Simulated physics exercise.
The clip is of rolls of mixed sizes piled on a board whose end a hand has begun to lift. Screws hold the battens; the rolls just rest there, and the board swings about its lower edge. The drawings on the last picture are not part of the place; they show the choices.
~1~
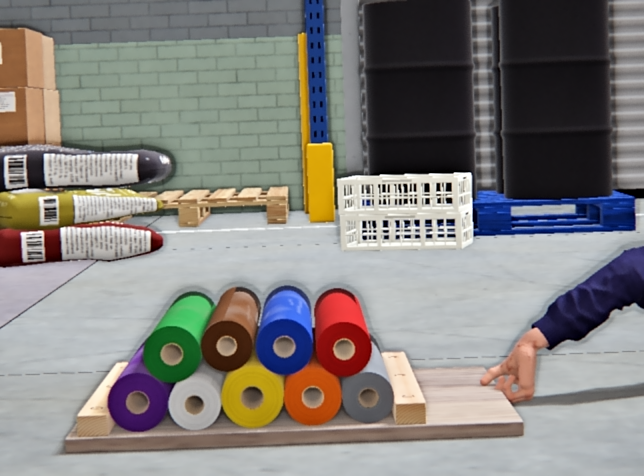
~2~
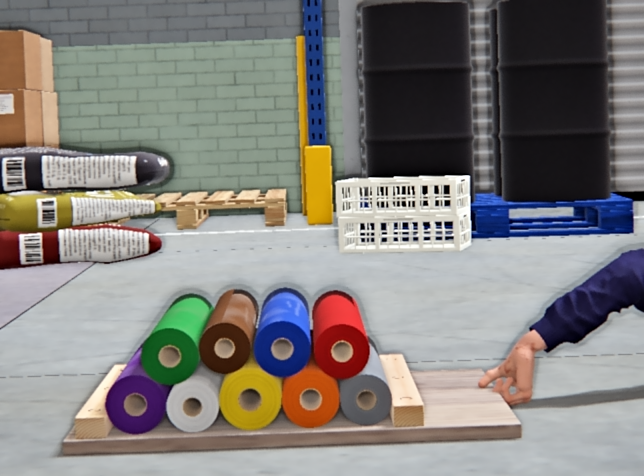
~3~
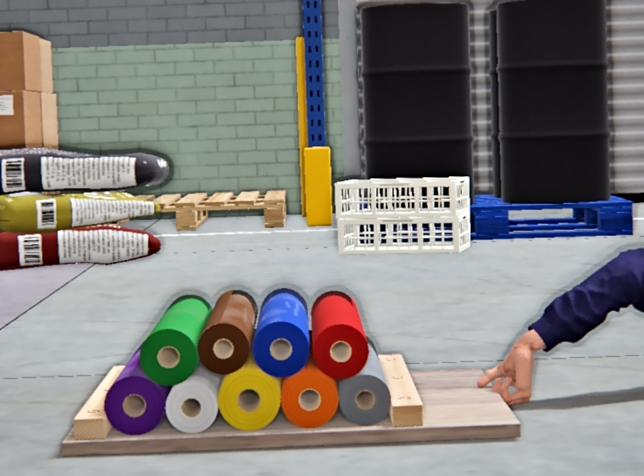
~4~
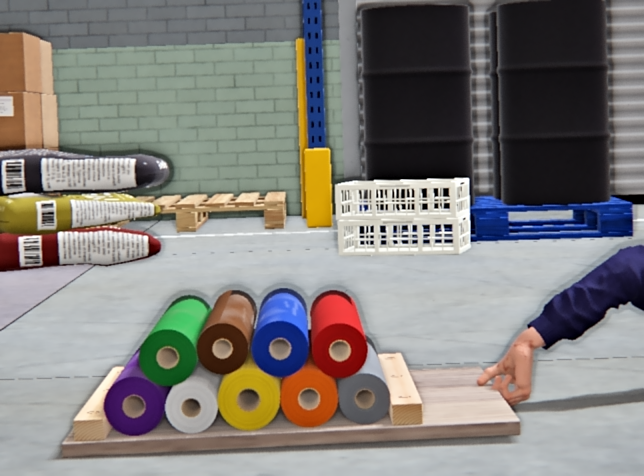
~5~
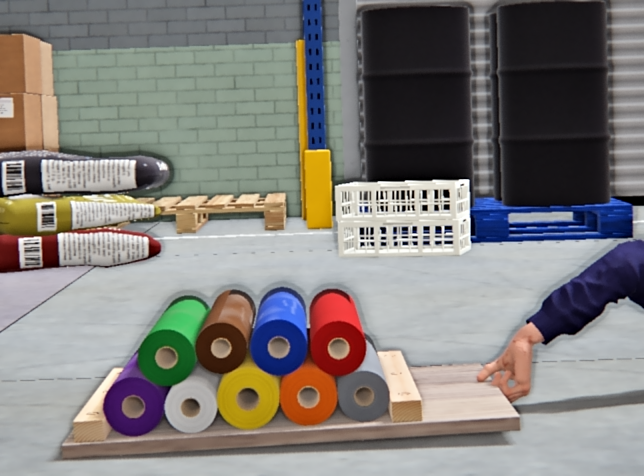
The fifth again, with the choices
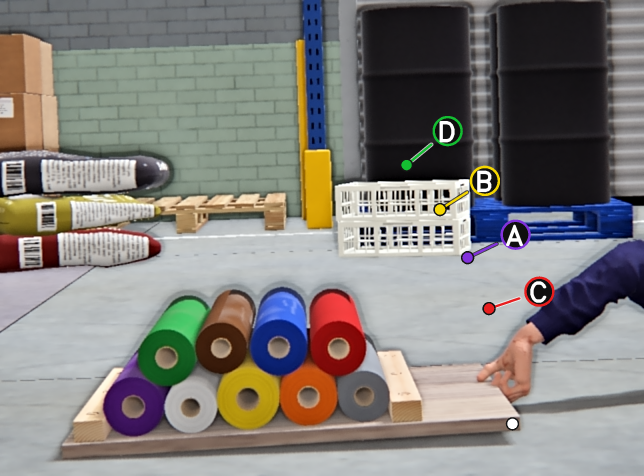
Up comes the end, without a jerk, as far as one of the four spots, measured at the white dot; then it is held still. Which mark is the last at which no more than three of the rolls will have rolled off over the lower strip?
The highest mark that will do is B.
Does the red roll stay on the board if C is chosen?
The red roll: Yes.
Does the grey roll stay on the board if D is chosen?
Yes, with D.
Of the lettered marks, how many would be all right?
The number is three.
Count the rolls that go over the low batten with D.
With D, four.
On the marked copy, A at (468, 258); B at (440, 209); C at (489, 309); D at (407, 165); the white dot at (512, 424).
Taking B. A third of the way, board at 18°.
Two thirds of the way, board at 31°.
When it is over, board at 31°, none over the low batten.
As for the rest, A none over the low batten; C none over the low batten; D four over the low batten (red, blue, green, brown).
